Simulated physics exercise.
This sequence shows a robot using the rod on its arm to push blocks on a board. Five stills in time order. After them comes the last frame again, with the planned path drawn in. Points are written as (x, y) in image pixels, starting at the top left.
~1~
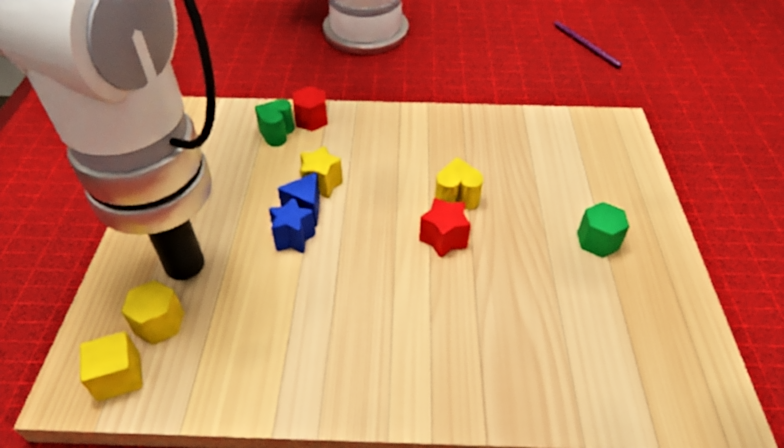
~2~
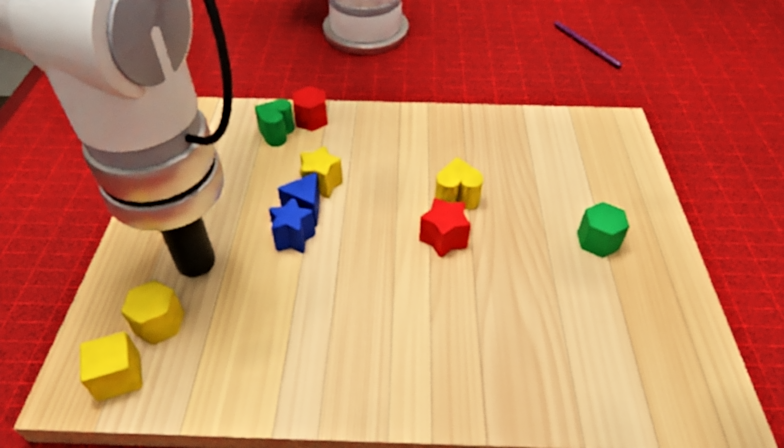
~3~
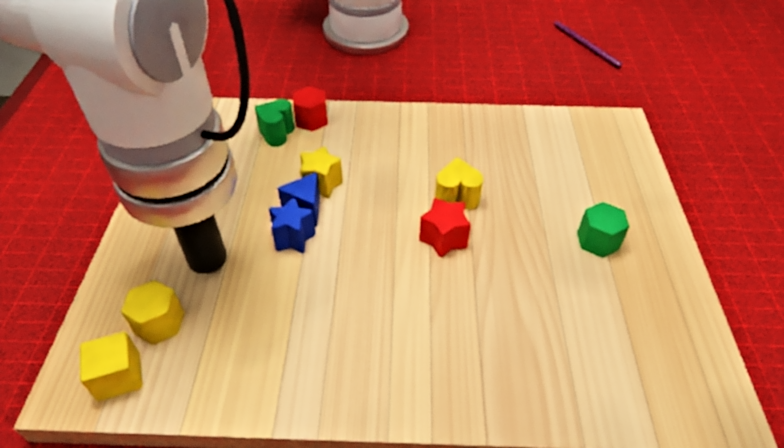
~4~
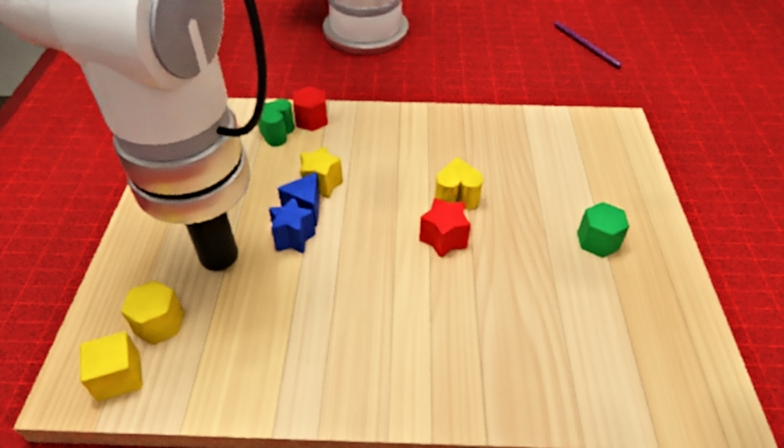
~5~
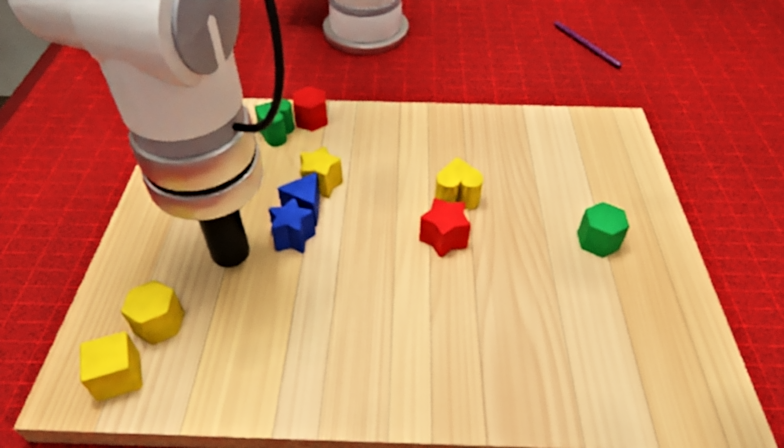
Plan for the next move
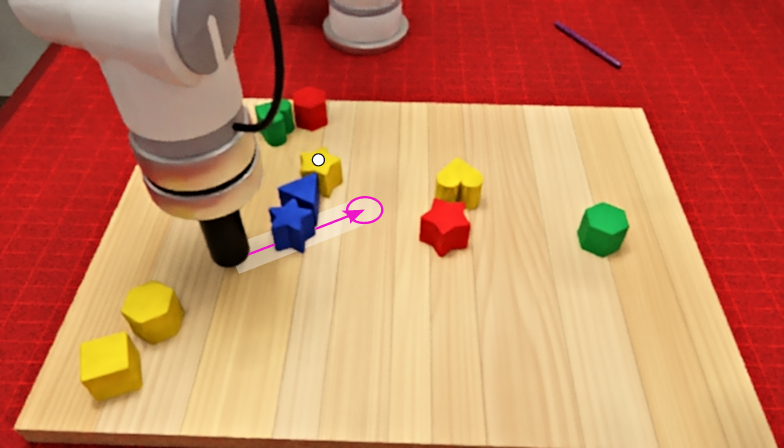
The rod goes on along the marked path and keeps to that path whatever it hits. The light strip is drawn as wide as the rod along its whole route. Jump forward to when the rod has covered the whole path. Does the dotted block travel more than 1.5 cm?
Going by the path, yes.
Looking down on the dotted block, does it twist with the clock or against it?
My answer: Anticlockwise.
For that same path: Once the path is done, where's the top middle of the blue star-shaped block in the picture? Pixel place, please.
It will end up at (395, 178).
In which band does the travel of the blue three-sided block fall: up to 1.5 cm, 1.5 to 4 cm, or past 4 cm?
Long: Over 4 cm.
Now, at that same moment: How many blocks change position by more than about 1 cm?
Expect three or more.
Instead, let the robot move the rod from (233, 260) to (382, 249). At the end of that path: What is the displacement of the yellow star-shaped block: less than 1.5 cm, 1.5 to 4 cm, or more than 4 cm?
Below 1.5 cm.
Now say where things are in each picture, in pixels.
Lower end of the rod (186, 266), tops of blocks, yellow six-sided block (148, 300), blue star-shaped block (289, 214), blue three-sided block (302, 187), yellow star-shaped block (318, 160), in the first picture.
Rod (197, 263), blocks as before, in the second picture.
Rod (208, 260), blocks as before, in the third picture.
Rod (219, 257), blocks as before, in the fourth picture.
Rod (231, 254), yellow six-sided block (148, 300), blue star-shaped block (289, 214), blue three-sided block (302, 187), yellow star-shaped block (318, 160), in the fifth picture.
The drawn path runs from (233, 260) to (365, 210); the dot is on the yellow star-shaped block.
The first path, step by step. One third of the way, rod (279, 236); blue star-shaped block (309, 208), turned 15° anticlockwise; blue three-sided block (314, 182); yellow star-shaped block (322, 156), turned 15° anticlockwise.
Two thirds of the way, rod (323, 219); blue star-shaped block (354, 193); blue three-sided block (347, 169), turned 50° anticlockwise; yellow star-shaped block (326, 148), turned 60° anticlockwise.
At the end, rod (364, 203); yellow six-sided block not moved; blue star-shaped block (395, 178); blue three-sided block (348, 167), turned 55° anticlockwise; yellow star-shaped block (326, 148), turned 60° anticlockwise.
